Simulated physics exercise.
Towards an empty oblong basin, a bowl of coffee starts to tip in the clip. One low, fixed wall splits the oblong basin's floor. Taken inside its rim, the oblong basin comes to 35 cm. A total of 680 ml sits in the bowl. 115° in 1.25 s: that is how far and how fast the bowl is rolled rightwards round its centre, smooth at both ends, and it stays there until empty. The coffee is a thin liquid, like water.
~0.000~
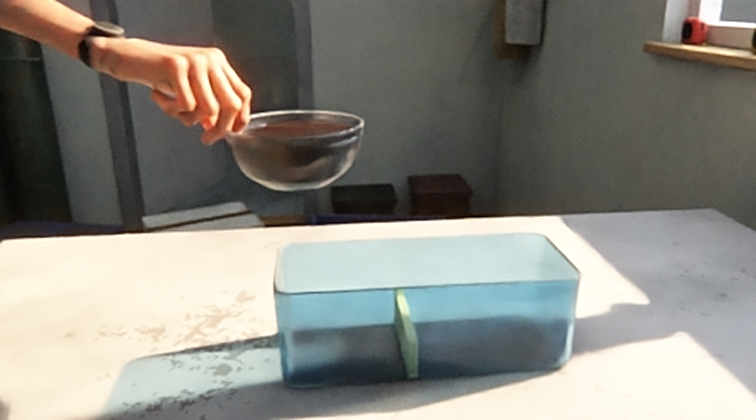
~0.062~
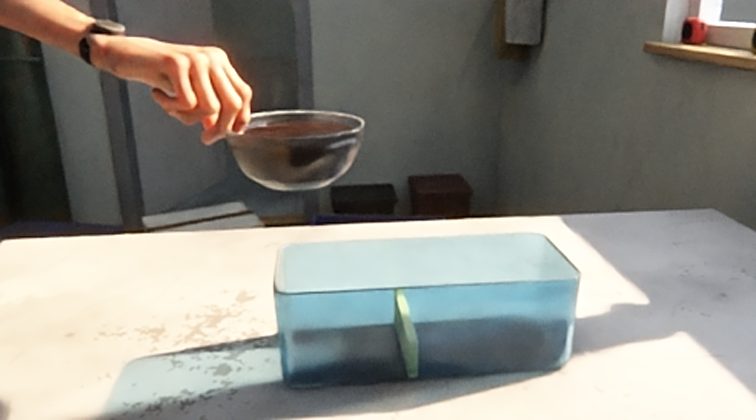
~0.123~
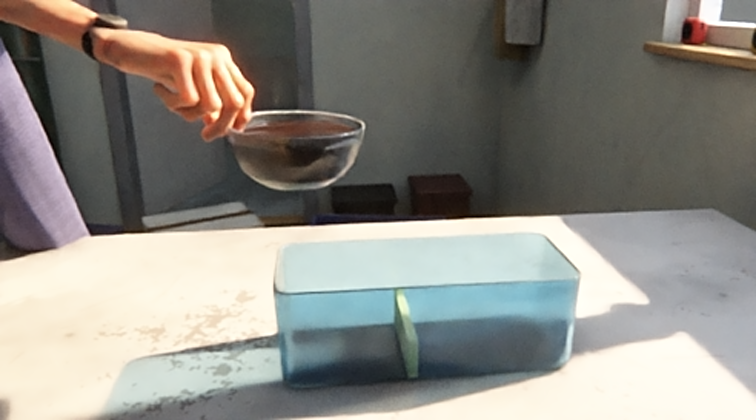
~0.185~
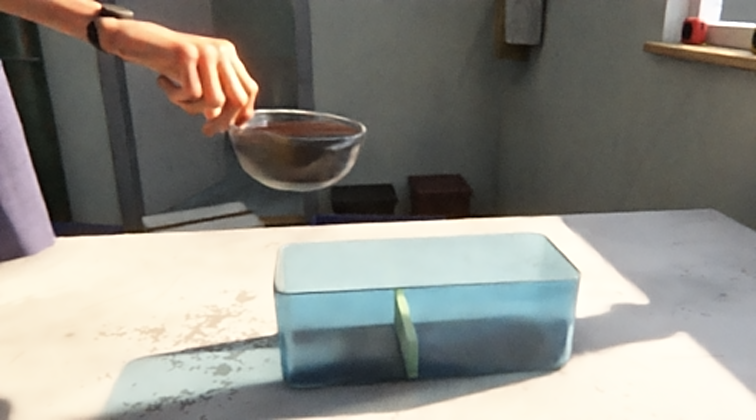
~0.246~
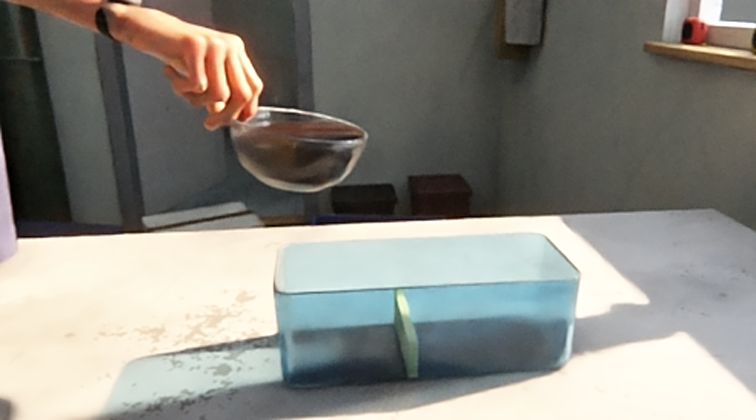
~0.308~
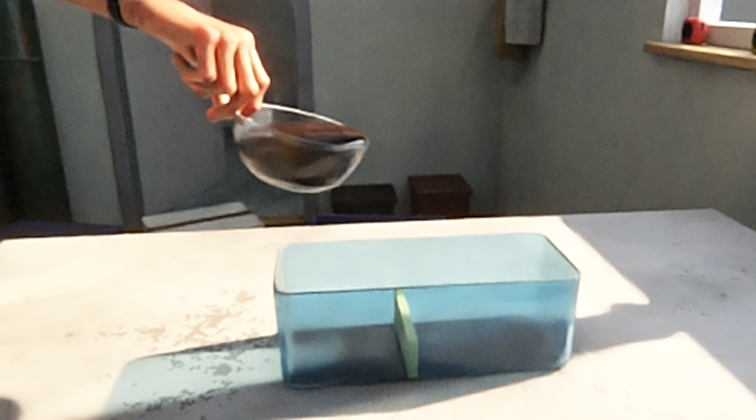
Glass bowl of dark liquid, held by a hand at its rim, tilting slightly rightwards above a blue oblong basin with green divider.
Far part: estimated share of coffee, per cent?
70 per cent.
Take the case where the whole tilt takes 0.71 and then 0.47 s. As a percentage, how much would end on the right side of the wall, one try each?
It comes to 55 per cent, and then 40 per cent.
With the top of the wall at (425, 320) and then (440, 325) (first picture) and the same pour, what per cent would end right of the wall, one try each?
It comes to 45 per cent, and then 25 per cent.
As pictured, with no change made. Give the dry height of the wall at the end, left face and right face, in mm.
About 40 mm on the left, about 32 mm on the right.
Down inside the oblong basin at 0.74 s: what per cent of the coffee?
I'd estimate some 40 percent of the liquid.
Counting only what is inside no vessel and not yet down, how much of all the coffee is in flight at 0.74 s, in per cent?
Roughly 34 percent.
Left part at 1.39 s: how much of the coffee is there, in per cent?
Around 30 in a hundred.
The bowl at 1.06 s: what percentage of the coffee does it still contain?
I'd say some 0 per cent remains.
Then, 0.74 s in, the tilt is 74° and 24 per cent is still to pour, 4 is left of the wall and 37 right of it.
Then, 1.06 s in, the tilt is 108° and 0 per cent is still to pour, 29 is left of the wall and 69 right of it.
Then, 1.39 s in, the tilt is 115° and 0 per cent is still to pour, 30 is left of the wall and 70 right of it.
Then, 1.75 s in, the tilt is 115° and 0 per cent is still to pour, 30 is left of the wall and 70 right of it.
Finally, 30 per cent lies left of the wall, 70 right of it and 1 outside.
